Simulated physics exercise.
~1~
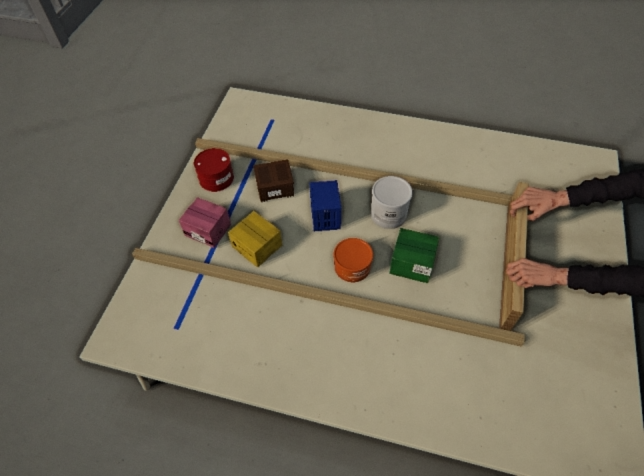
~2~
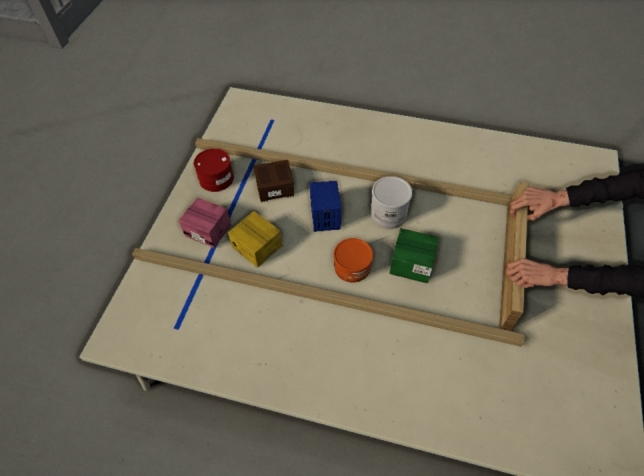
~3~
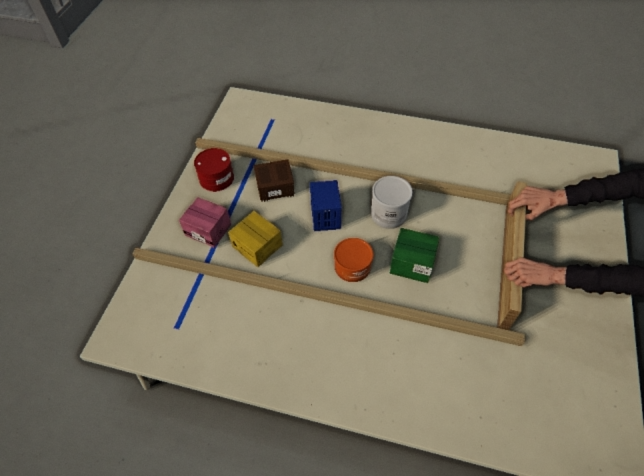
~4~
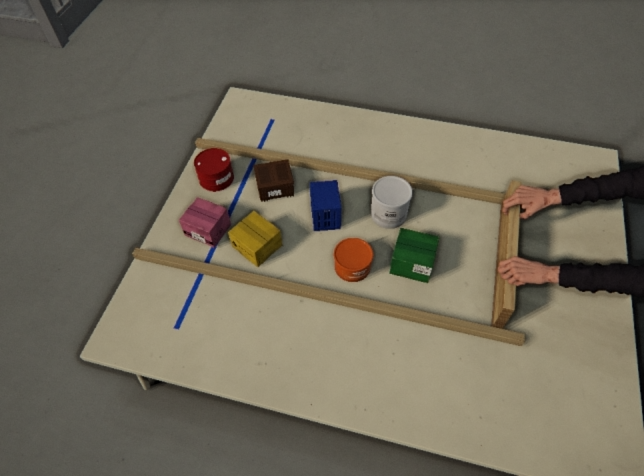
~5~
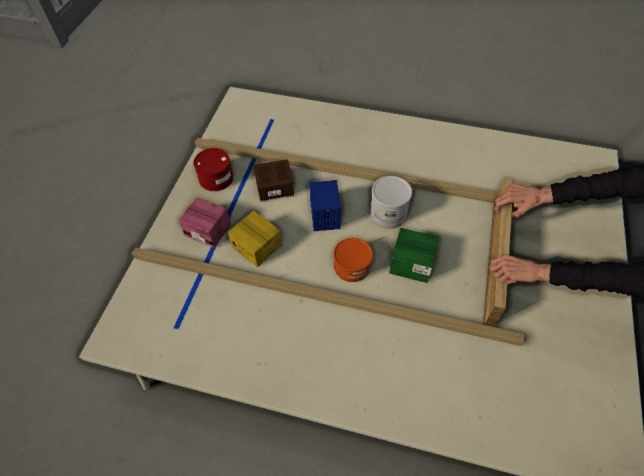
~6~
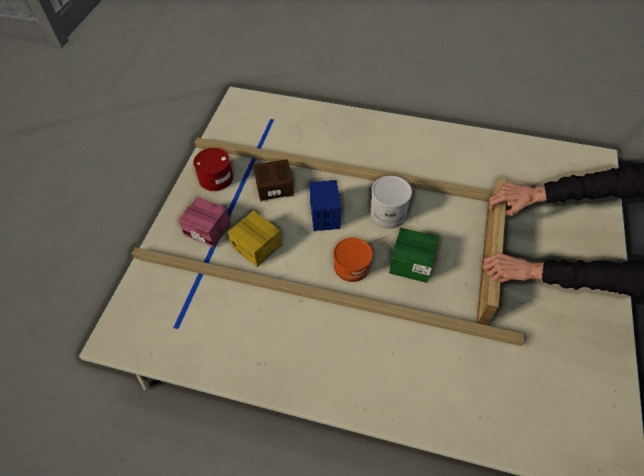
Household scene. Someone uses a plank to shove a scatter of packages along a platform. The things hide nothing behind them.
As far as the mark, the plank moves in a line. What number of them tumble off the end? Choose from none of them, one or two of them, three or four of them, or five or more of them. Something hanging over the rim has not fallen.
Three or four of them do.
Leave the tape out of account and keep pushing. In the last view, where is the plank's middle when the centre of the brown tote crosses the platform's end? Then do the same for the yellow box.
Roughly (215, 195); roughly (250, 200).
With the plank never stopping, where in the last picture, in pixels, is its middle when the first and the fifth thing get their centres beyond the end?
First: Around (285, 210). Next: Around (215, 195).
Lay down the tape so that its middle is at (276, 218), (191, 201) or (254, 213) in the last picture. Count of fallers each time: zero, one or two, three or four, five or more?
One or two; five or more; one or two.
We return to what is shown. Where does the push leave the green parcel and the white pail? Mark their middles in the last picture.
The green parcel comes to rest at (205, 213), and the white pail comes to rest at (223, 170).
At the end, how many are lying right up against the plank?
It adds up to 2.
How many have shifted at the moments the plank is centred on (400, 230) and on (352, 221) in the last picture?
Counts: 3 and 5.
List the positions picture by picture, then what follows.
In the first picture, red canister (214, 170); pink parcel (206, 222); brown tote (274, 181); plank (514, 254); tape (231, 209).
In the second picture, pink parcel (206, 222); plank (514, 254).
In the third picture, brown tote (274, 181); orange pail (353, 260).
In the fourth picture, red canister (214, 170); green parcel (414, 255).
In the fifth picture, pink parcel (205, 222); white pail (390, 203).
In the sixth picture, red canister (214, 170); pink parcel (205, 222); brown tote (274, 180); plank (493, 249); tape (231, 209).
A little later, none off yet; red canister at rest near (214, 170); pink parcel at rest near (205, 222); brown tote at rest near (274, 180).
Next, none off yet; red canister at rest near (214, 170); pink parcel shifted about its own width near (181, 217); brown tote shifted a little near (268, 175).
When it is over, the number that fall off is three or four; down, yellow box, pink parcel and red canister.
